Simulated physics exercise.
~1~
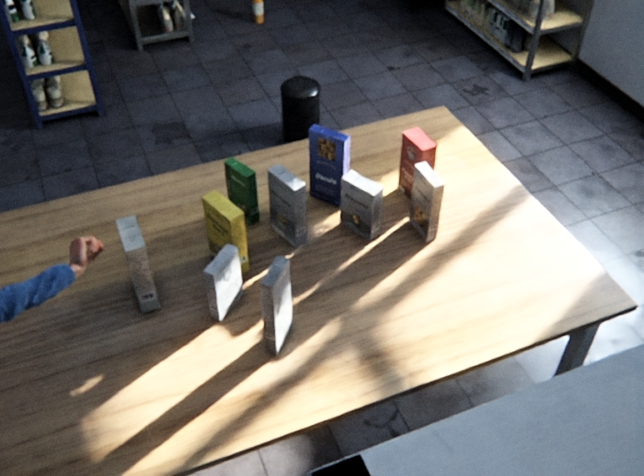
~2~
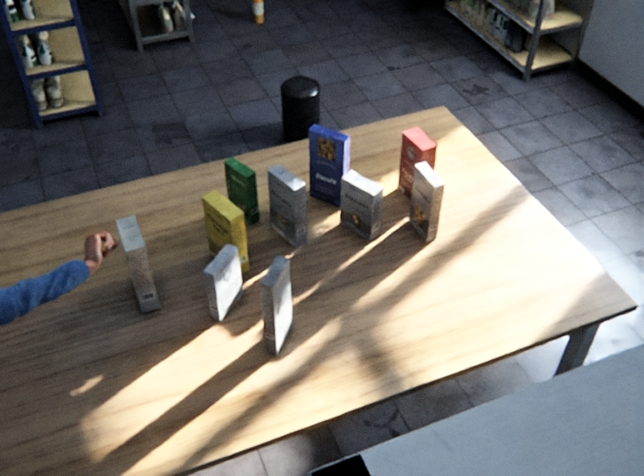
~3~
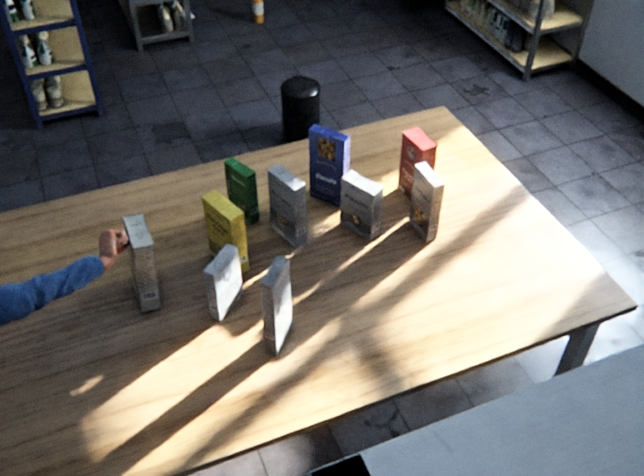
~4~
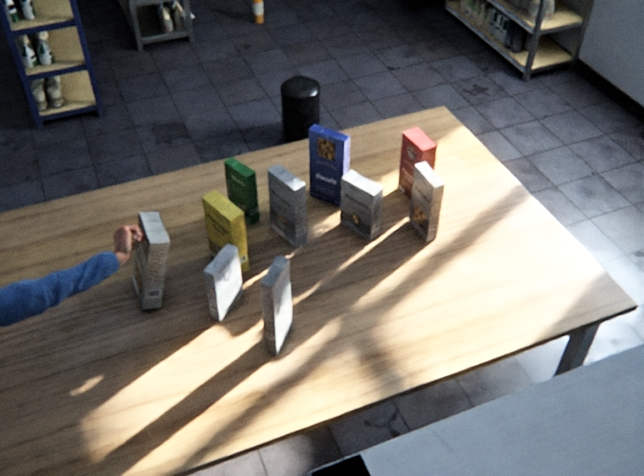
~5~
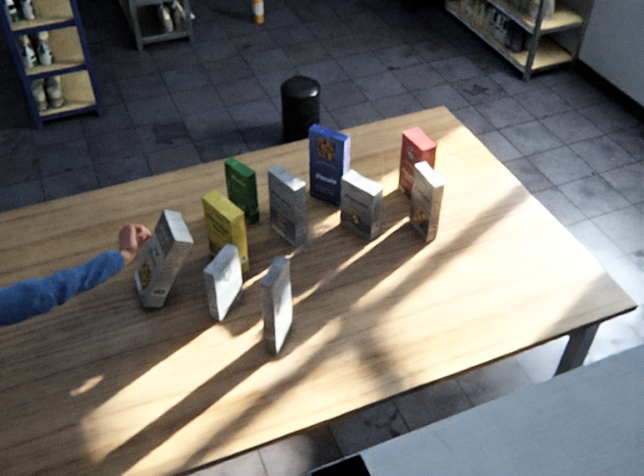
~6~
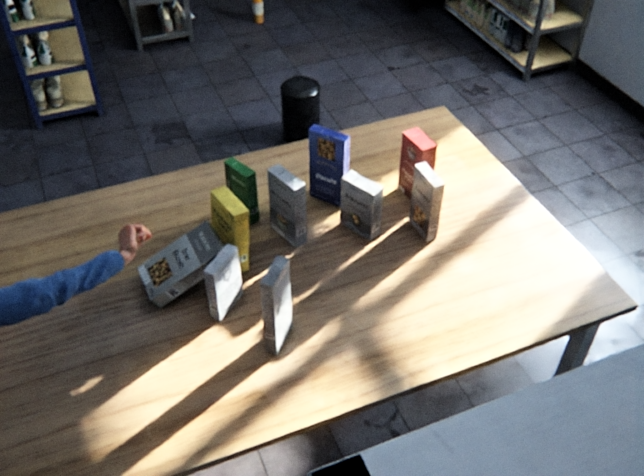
A hand in a blue sleeve reached in from the left and pushed the nearest upright box on a wooden table, which tilted over to the right and leaned against the yellow box.
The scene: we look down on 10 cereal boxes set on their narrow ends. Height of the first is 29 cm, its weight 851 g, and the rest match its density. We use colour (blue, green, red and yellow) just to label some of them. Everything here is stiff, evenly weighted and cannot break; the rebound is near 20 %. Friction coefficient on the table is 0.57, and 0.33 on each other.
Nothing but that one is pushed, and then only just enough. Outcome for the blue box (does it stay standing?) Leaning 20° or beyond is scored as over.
Down.
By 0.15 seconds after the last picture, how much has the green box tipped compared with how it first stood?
Roughly 0°.
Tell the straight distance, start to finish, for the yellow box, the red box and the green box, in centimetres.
Moved: Yellow 20, red 0, green 0.
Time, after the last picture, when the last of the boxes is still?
Near 1.0 s.
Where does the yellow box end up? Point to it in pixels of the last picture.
Check around (268, 231) in the last image.
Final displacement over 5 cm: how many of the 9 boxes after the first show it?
The number is 4.
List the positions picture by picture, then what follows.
In the first frame (we follow the side turned to the camera), finger (95, 246) 6 cm from the first box; blue box (326, 170); yellow box (219, 238); green box (237, 194); no other piece has moved.
In the second frame, finger (110, 242) 21 mm from the first box; blue box (326, 170).
In the third frame, finger (124, 238) pushing; blue box (326, 170); no other piece has moved.
In the fourth frame, finger (138, 235) pushing; blue box (326, 170); no other piece has moved.
In the fifth frame, finger (143, 233) stopped; blue box (326, 170); no other piece has moved.
In the sixth frame, finger (143, 233) stopped; blue box (326, 170); yellow box (223, 234) tipped 5°; green box (237, 194); one has shifted.
Then, 0.15 s on from the sixth picture, 1 of the 9 other boxes over; blue box unmoved; yellow box tipped 27°.
Then, 0.47 s on from the sixth picture, 2 of the 9 other boxes over; blue box tipped 6°; yellow box tipped 71°.
Then, 0.69 s on from the sixth picture, 4 of the 9 other boxes over; blue box tipped 66°; yellow box lying flat.
Finally, 4 of the 9 other boxes over; blue box lying flat; yellow box lying flat; green box unmoved. Five left standing. Seen by the last camera, middles, blue box near (353, 168), yellow box near (268, 231).
